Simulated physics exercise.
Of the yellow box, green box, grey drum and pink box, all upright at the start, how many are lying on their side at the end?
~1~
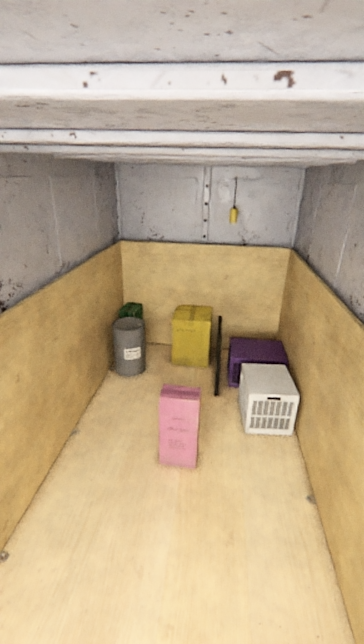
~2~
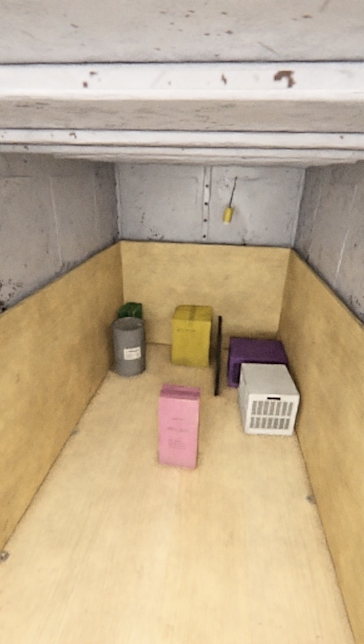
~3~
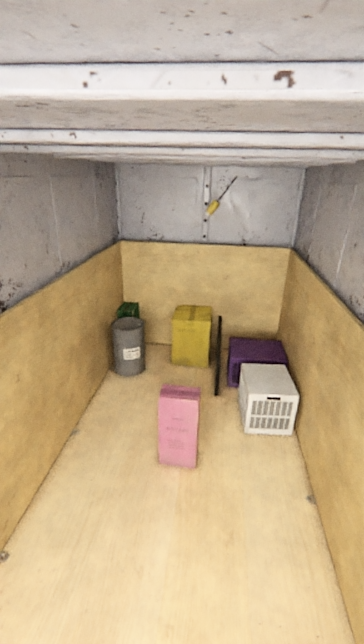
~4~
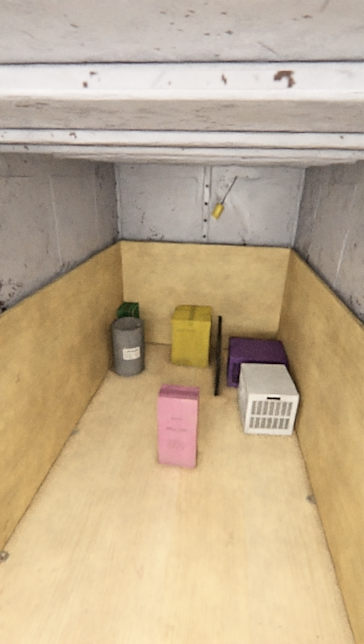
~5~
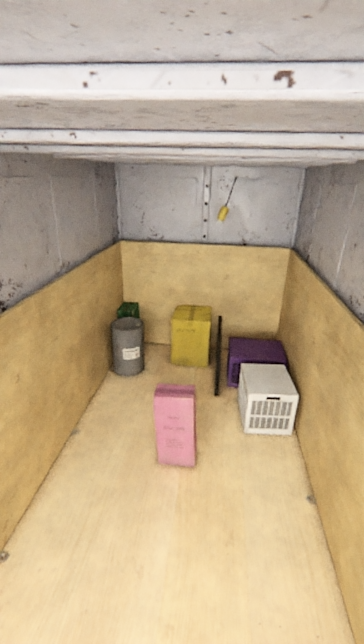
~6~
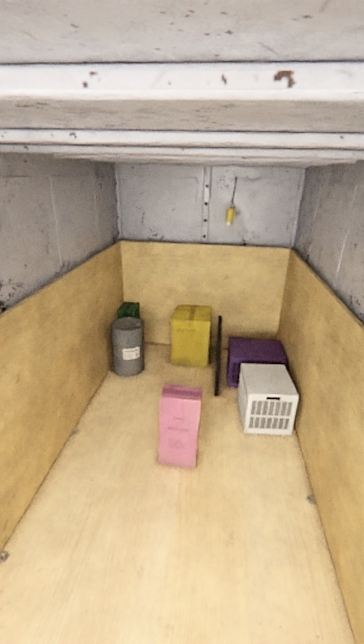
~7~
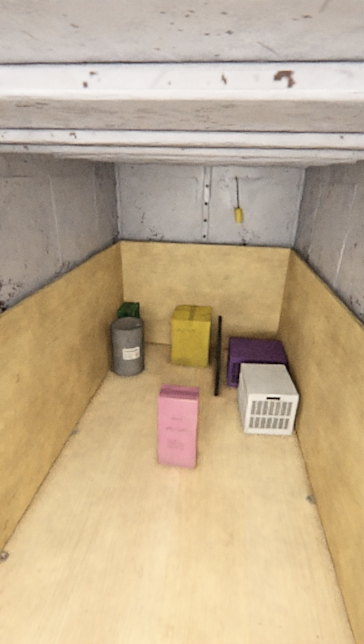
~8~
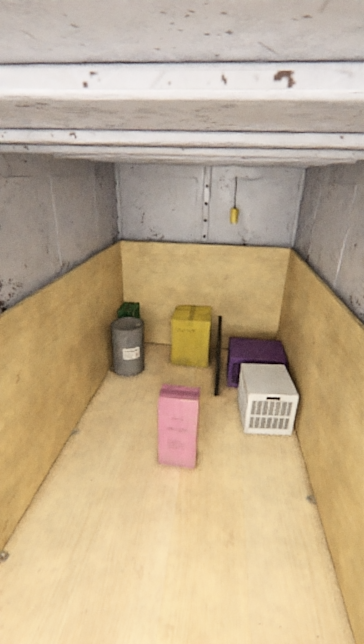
None of them are. The yellow box, green box, grey drum and pink box are all still upright at the end.
